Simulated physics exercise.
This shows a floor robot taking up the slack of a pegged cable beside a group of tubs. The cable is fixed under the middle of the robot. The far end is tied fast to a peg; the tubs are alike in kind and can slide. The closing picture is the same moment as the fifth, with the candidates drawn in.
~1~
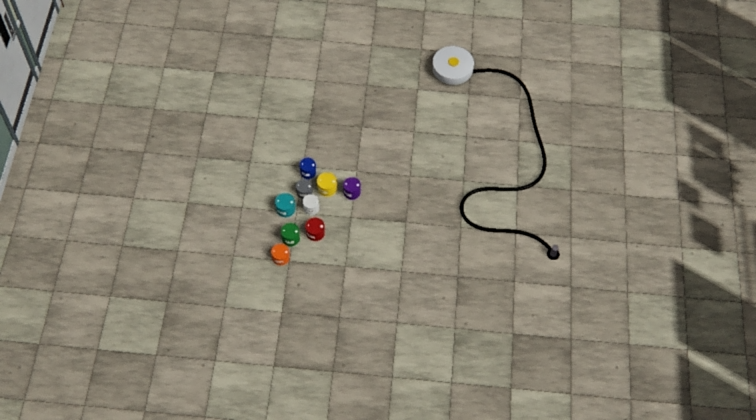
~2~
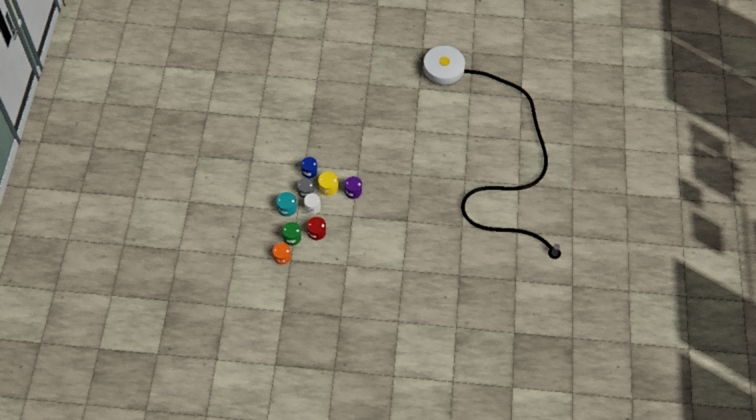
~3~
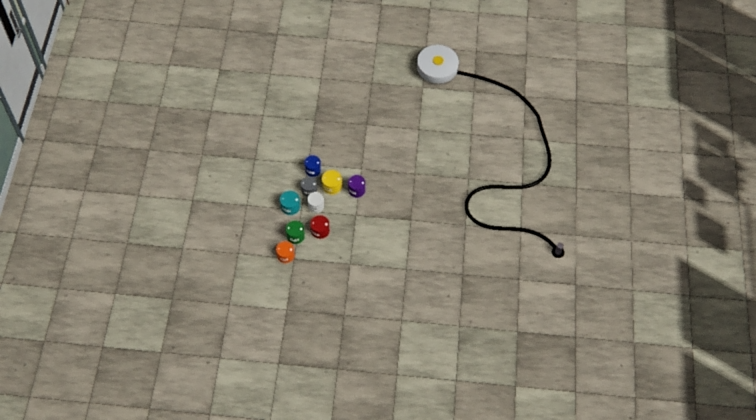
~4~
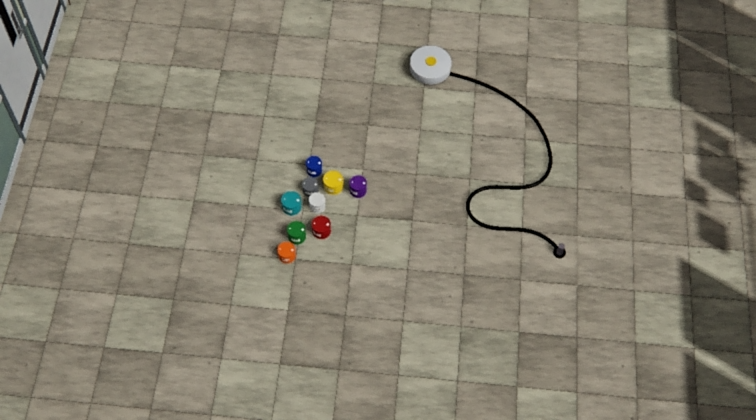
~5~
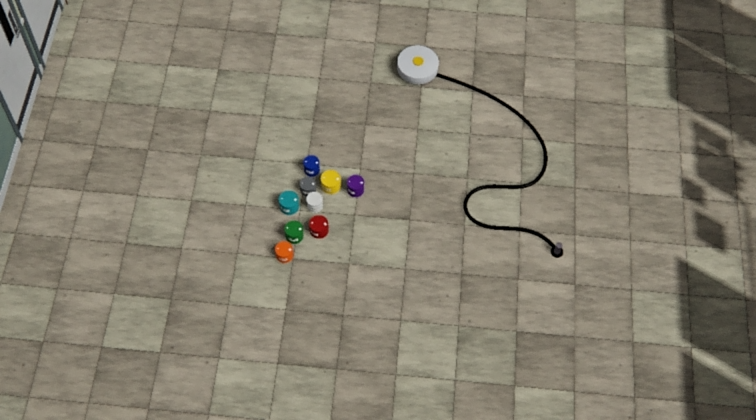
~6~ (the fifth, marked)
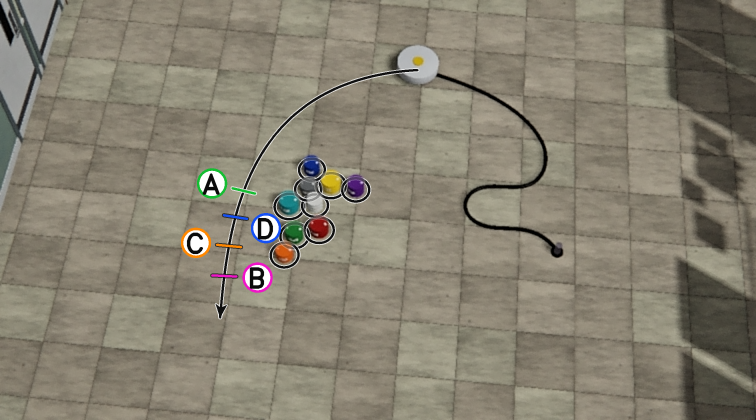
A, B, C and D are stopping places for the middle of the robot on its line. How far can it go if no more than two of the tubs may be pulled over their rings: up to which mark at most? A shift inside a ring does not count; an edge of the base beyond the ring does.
It can go as far as B.
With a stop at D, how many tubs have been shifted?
By then, none.
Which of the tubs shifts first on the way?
Blue.
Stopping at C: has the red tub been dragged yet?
No.
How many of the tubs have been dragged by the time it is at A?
The count is none.
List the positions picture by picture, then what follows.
The first picture shows yellow tub (327, 185); blue tub (308, 168); purple tub (352, 189).
The second picture shows robot (444, 66); peg (556, 250).
The third picture shows robot (438, 65); red tub (320, 227).
The fourth picture shows robot (430, 66); orange tub (287, 253).
The fifth picture shows robot (418, 66); grey tub (308, 186); yellow tub (331, 182); blue tub (312, 166).
On the marked copy, A at (244, 191); B at (224, 276); C at (229, 246); D at (235, 217); the route from (417, 70) via (266, 147) to (220, 318).
Following B. Soon after the start, robot (312, 97).
Later, robot (246, 179).
In the end, robot (223, 272); blue tub (314, 172); one over the rings.
As for the rest, A is within the limit but short; C is within the limit but short; D is within the limit but short.
